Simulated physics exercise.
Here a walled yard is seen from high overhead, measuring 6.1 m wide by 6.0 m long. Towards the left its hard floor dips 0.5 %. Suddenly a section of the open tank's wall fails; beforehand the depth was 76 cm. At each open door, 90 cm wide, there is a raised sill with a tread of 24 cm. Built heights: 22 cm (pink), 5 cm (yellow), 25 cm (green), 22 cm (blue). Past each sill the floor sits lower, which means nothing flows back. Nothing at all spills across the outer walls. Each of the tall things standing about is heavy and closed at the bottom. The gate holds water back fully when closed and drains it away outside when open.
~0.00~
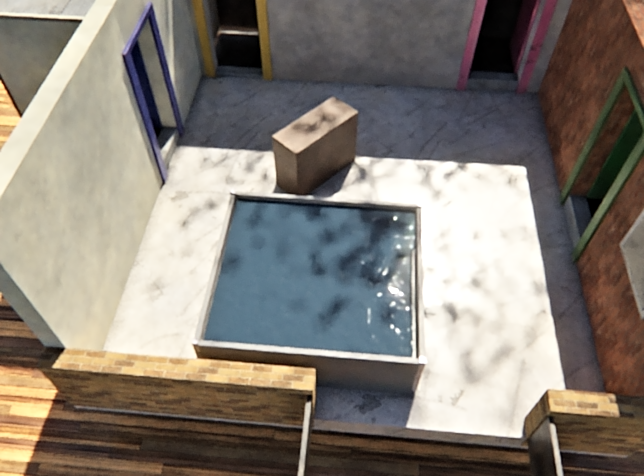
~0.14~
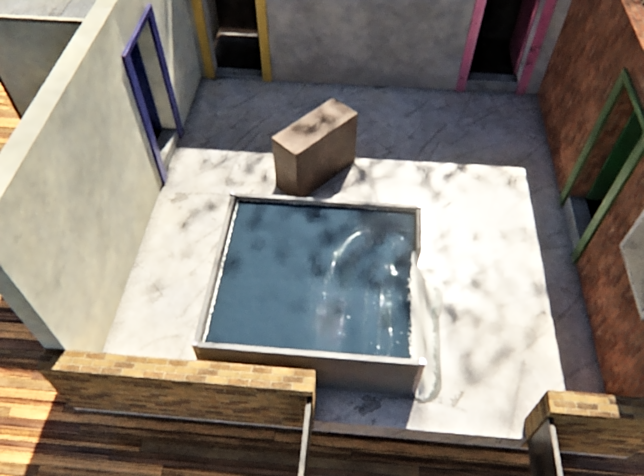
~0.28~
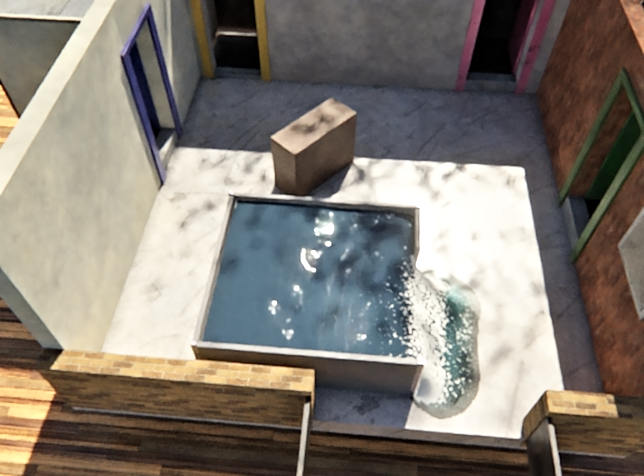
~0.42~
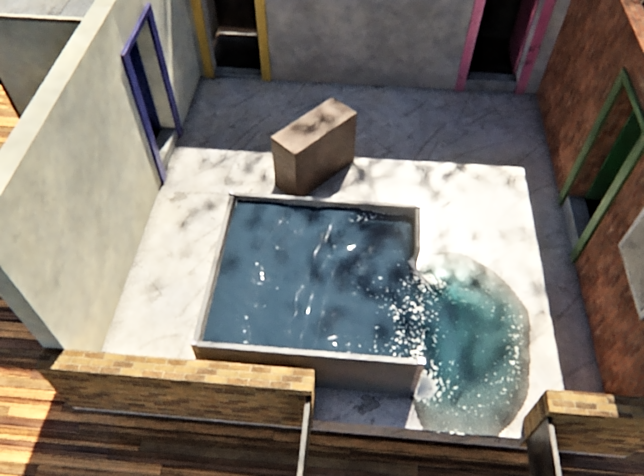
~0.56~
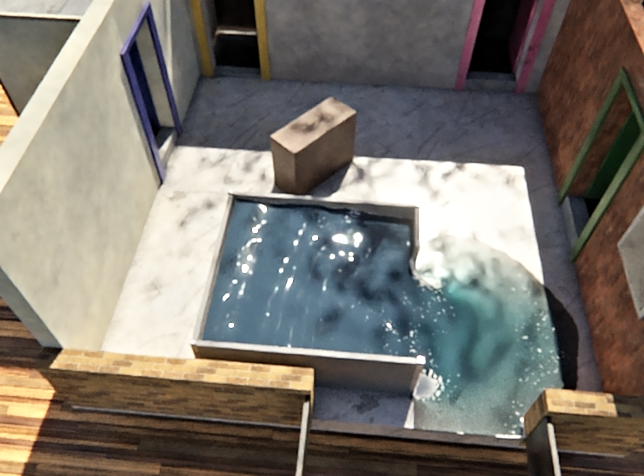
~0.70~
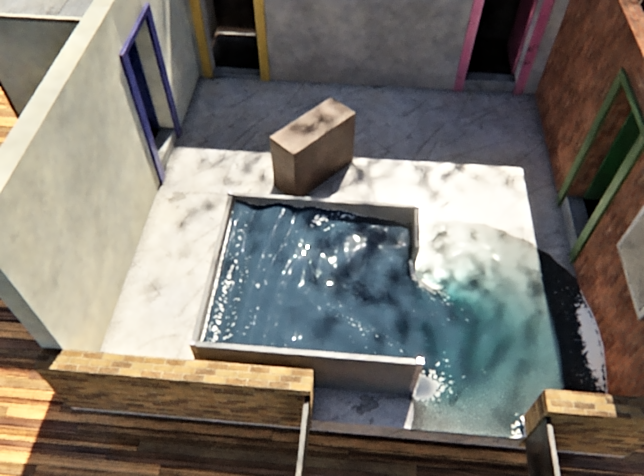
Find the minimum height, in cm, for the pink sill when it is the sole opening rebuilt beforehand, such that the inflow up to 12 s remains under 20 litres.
The minimum height is about 24 cm.
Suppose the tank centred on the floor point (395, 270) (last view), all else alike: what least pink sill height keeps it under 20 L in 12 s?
About 22 centimetres.
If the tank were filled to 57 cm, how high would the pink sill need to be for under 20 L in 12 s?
In that case, roughly 16 cm.
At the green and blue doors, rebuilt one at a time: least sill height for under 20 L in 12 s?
Roughly 14.5 cm for the green door and roughly 9.0 cm for the blue door.
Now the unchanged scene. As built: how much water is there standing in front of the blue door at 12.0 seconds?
About 9.5 centimetres deep.
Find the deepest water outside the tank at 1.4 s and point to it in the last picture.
Check close to (597, 423).
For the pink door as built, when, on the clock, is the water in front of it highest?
3.2 s.
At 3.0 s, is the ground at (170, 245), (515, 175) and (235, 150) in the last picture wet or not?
First bone-dry, second wet through, third bone-dry.
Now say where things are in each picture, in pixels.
The first picture shows still water, 76 cm deep, in the open tank at (318, 271); the pink door at (504, 41) is dry.
In the second picture, water pours out at (413, 323) and has run 0.4 m, to (436, 300); about 10 cm deep outside, 76 cm at the back.
In the third picture, water pours out at (411, 325) and has run 0.8 m, to (473, 318); about 13 cm deep outside, 76 cm at the back.
In the fourth picture, the front is at (523, 334), 1.4 m from the gap at (411, 326); 2.8 m2 of floor is wet, 76 cm left at the back.
In the fifth picture, water pours out at (410, 325) and has run 2.0 m, to (572, 346); about 8 cm deep outside, 76 cm at the back.
In the sixth picture, the gap is at (409, 326), the front 2.3 m out at a hidden place; the back of the open tank holds 70 cm; the pink door at (502, 42), 5.2 m from the gap, is still 3.3 m from the nearest water.
After 1.4 s water covers 20 % of the floor, deepest (62 cm) near (597, 423); it has not reached the pink door.
After 3.0 s water covers 40 % of the floor, deepest (36 cm) near (581, 422); 27 cm at the pink door, 0 litres in over its 22 cm sill.
After 12.0 s water covers 95 % of the floor, deepest (18 cm) near (147, 260); 7 cm at the pink door, 31 litres in over its 22 cm sill.
At the pink door as built, the water arrived by 2.6 s and peaked near 31 cm at 3.2 s.
With a sill of 21 cm, 40 litres would have come in within the 12 s; with 28.5 cm, 3 litres. So under 20 litres takes about 24 cm.
